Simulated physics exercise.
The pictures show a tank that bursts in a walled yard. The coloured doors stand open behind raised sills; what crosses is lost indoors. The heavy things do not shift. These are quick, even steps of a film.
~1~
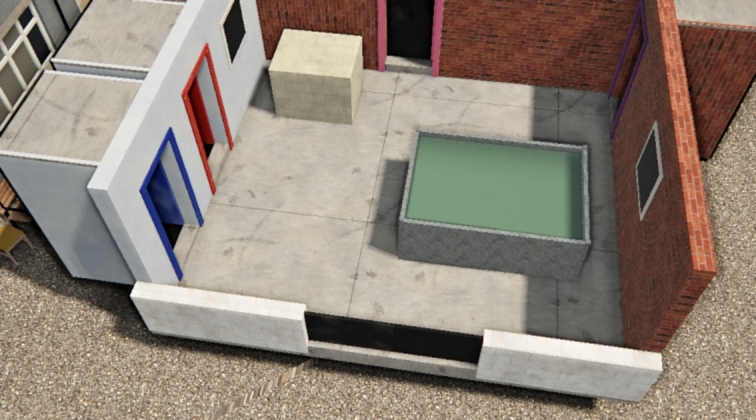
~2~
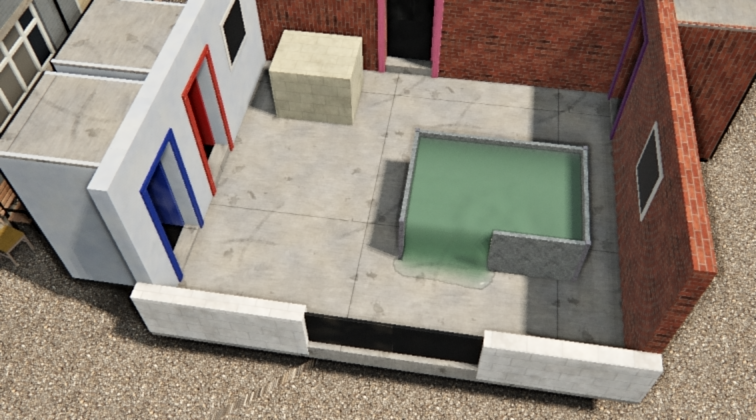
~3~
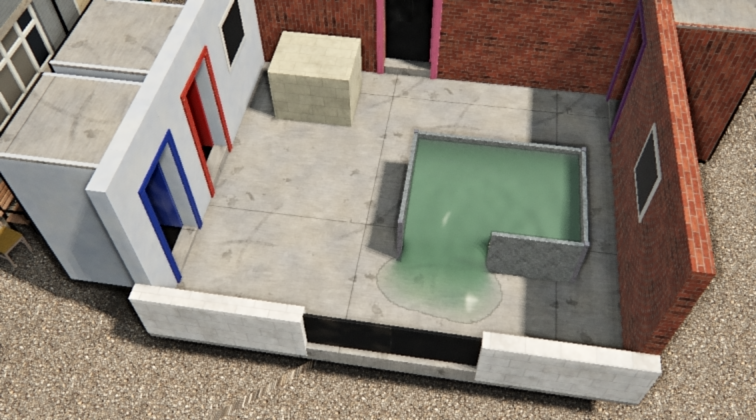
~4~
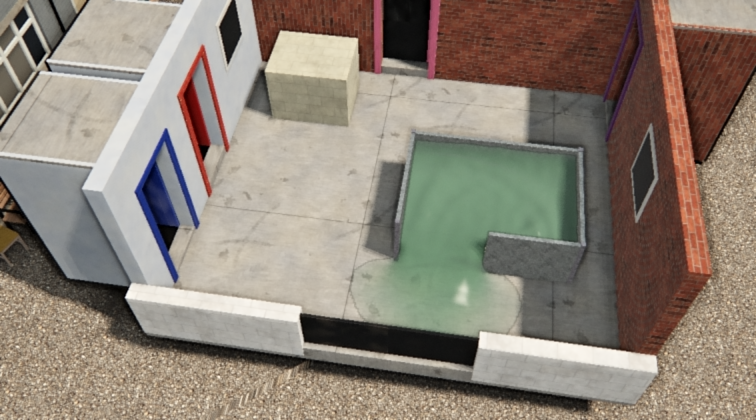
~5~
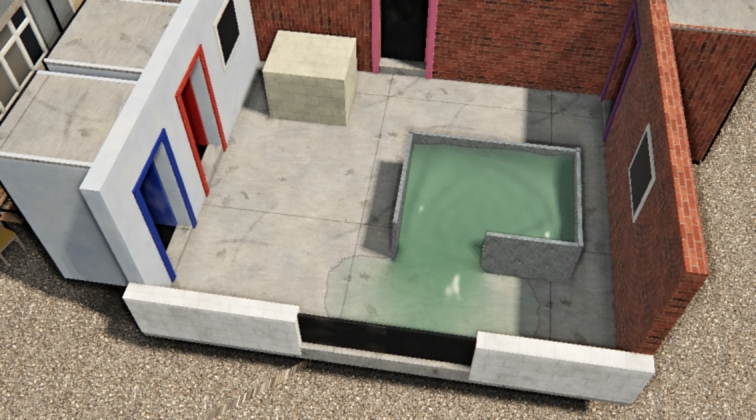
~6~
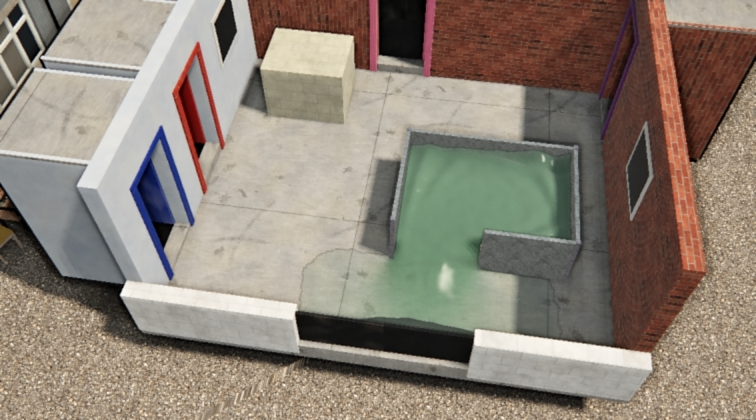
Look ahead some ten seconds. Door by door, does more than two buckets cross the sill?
One by one: The pink door holds within the limit; the purple door floods; the red door holds within the limit; the blue door floods.
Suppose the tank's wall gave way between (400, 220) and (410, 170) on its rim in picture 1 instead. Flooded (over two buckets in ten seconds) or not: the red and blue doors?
In short: Red passes that mark, blue floods.
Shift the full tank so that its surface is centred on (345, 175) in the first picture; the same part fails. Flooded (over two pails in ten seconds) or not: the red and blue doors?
One by one: Red holds, blue is over.
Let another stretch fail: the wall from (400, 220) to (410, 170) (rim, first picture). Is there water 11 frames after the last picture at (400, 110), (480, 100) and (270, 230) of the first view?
One after the other: Clear, dry, covered.
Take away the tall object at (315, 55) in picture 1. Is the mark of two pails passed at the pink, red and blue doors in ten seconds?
One by one: Pink stays under; red takes less; blue passes that mark.
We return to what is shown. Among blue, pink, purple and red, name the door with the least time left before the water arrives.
It is the blue-painted one.
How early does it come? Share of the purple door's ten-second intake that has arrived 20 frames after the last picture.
Roughly 0 per cent.
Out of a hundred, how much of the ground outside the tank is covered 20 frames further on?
About 60 per cent.
A moment on, water covers 20 % of the floor; the pink door not reached, the purple door not reached, the red door not reached, the blue door not reached.
Next, water covers 35 % of the floor; the pink door not reached, the purple door not reached, the red door not reached, the blue door over two buckets in.
Then, water covers 60 % of the floor; the pink door not reached, the purple door wet at the sill, nothing in, the red door wet at the sill, nothing in, the blue door far over two buckets in.
Later, water covers 90 % of the floor; the pink door wet at the sill, nothing in, the purple door over two buckets in, the red door wet at the sill, nothing in, the blue door far over two buckets in.
In the end, water covers 100 % of the floor; the pink door under two buckets in, the purple door over two buckets in, the red door wet at the sill, nothing in, the blue door far over two buckets in.
